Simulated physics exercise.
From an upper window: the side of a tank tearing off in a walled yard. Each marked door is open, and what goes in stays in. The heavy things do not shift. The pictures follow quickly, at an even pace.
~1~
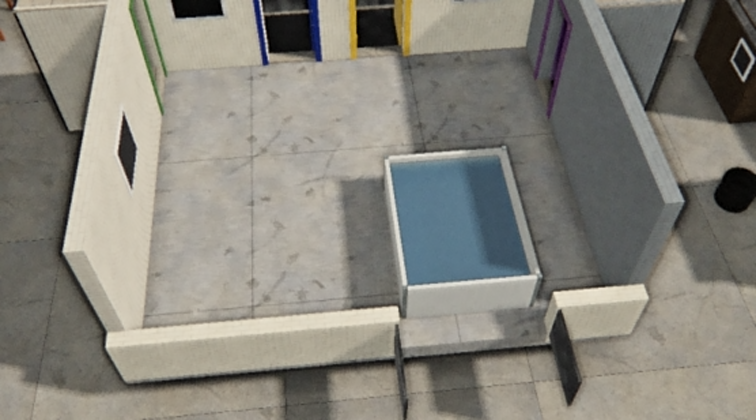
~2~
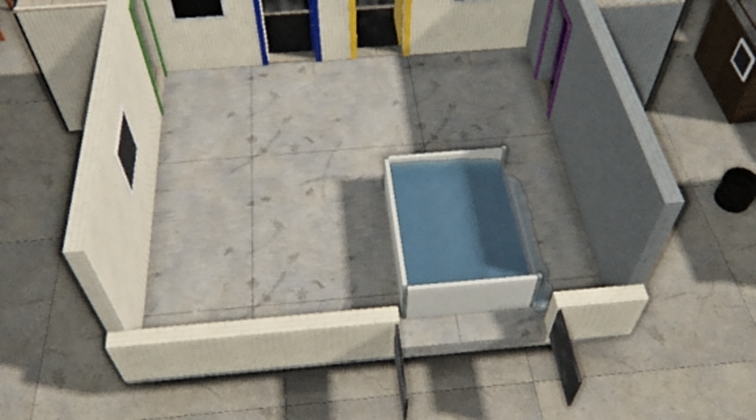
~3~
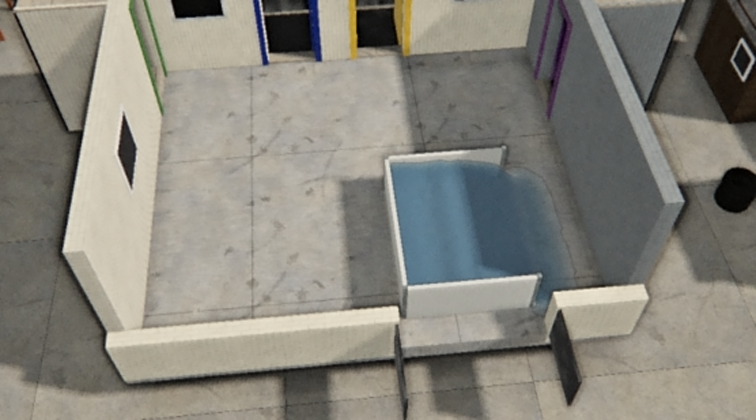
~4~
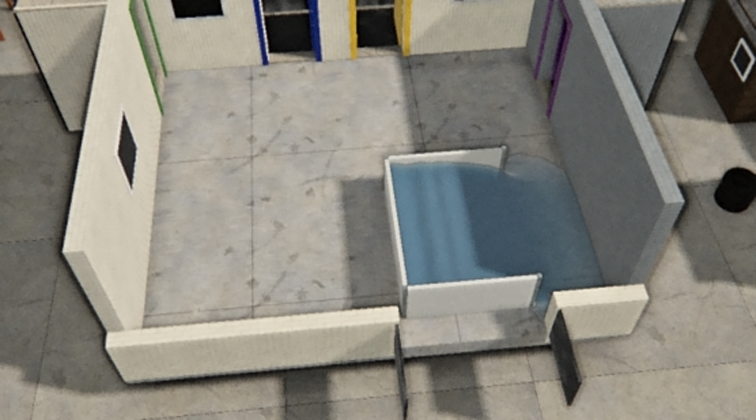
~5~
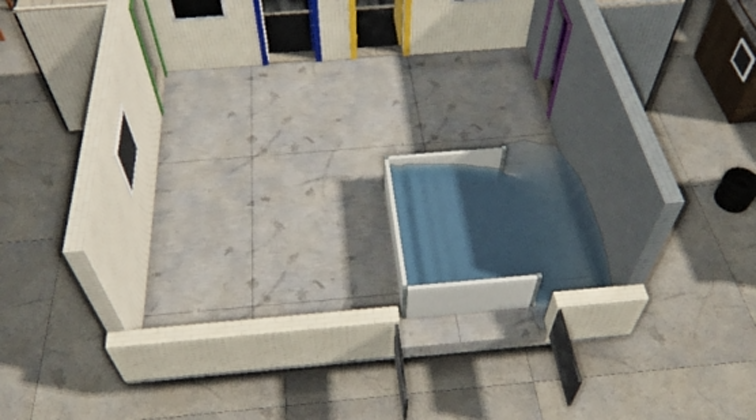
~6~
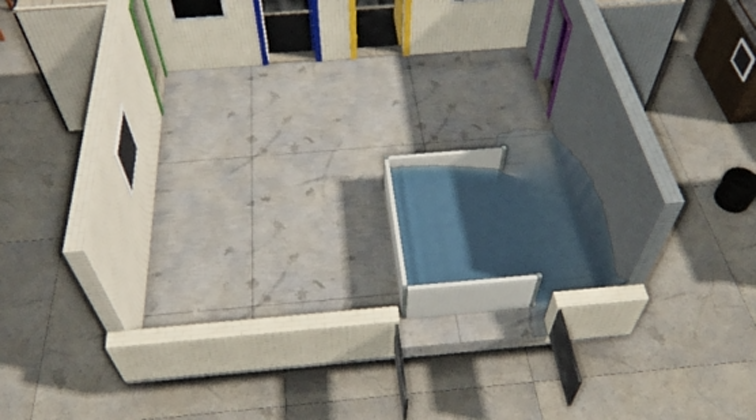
Blue water pouring from a white tank as its right side tears away, spreading across the walled yard to the grey wall.
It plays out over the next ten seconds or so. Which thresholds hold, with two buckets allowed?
In the end: The purple door floods; the green door holds within the limit; the blue door holds within the limit; the yellow door floods.
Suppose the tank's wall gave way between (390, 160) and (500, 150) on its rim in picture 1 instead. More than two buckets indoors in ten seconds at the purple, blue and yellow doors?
My reading: Purple takes more; blue takes more; yellow lets more in.
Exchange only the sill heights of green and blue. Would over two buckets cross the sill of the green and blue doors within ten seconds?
The green one passes that mark; the blue one stays under.
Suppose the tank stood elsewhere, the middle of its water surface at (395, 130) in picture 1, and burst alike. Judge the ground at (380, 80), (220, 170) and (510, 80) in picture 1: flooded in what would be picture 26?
As listed: Flooded, no water, under water.
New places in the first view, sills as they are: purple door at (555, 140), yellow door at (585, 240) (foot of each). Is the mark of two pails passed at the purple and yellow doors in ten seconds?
One by one: Purple door passes that mark; yellow door goes over.
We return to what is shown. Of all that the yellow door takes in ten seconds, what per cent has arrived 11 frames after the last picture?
I make it 0 per cent.
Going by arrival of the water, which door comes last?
The green door.
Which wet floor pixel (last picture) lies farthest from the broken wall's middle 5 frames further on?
Roughly at (530, 74).
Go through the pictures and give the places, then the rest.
The first picture shows still water in the open tank at (458, 217).
In the second picture, the front is at a hidden place, out from the gap at (514, 229).
In the third picture, the front is at a hidden place, out from the gap at (513, 231).
In the fourth picture, water pours out at (513, 232) and has run to a hidden place.
In the fifth picture, the front is at (558, 151), out from the gap at (513, 233).
In the sixth picture, the front is at (552, 134), out from the gap at (513, 233).
A moment on, water covers 15 % of the floor; the purple door wet at the sill, nothing in, the green door not reached, the blue door not reached, the yellow door not reached.
Next, water covers 30 % of the floor; the purple door under two buckets in, the green door not reached, the blue door not reached, the yellow door not reached.
Then, water covers 40 % of the floor; the purple door over two buckets in, the green door not reached, the blue door wet at the sill, nothing in, the yellow door under two buckets in.
Later, water covers 70 % of the floor; the purple door over two buckets in, the green door wet at the sill, nothing in, the blue door wet at the sill, nothing in, the yellow door over two buckets in.
In the end, water covers 90 % of the floor; the purple door far over two buckets in, the green door wet at the sill, nothing in, the blue door wet at the sill, nothing in, the yellow door over two buckets in.
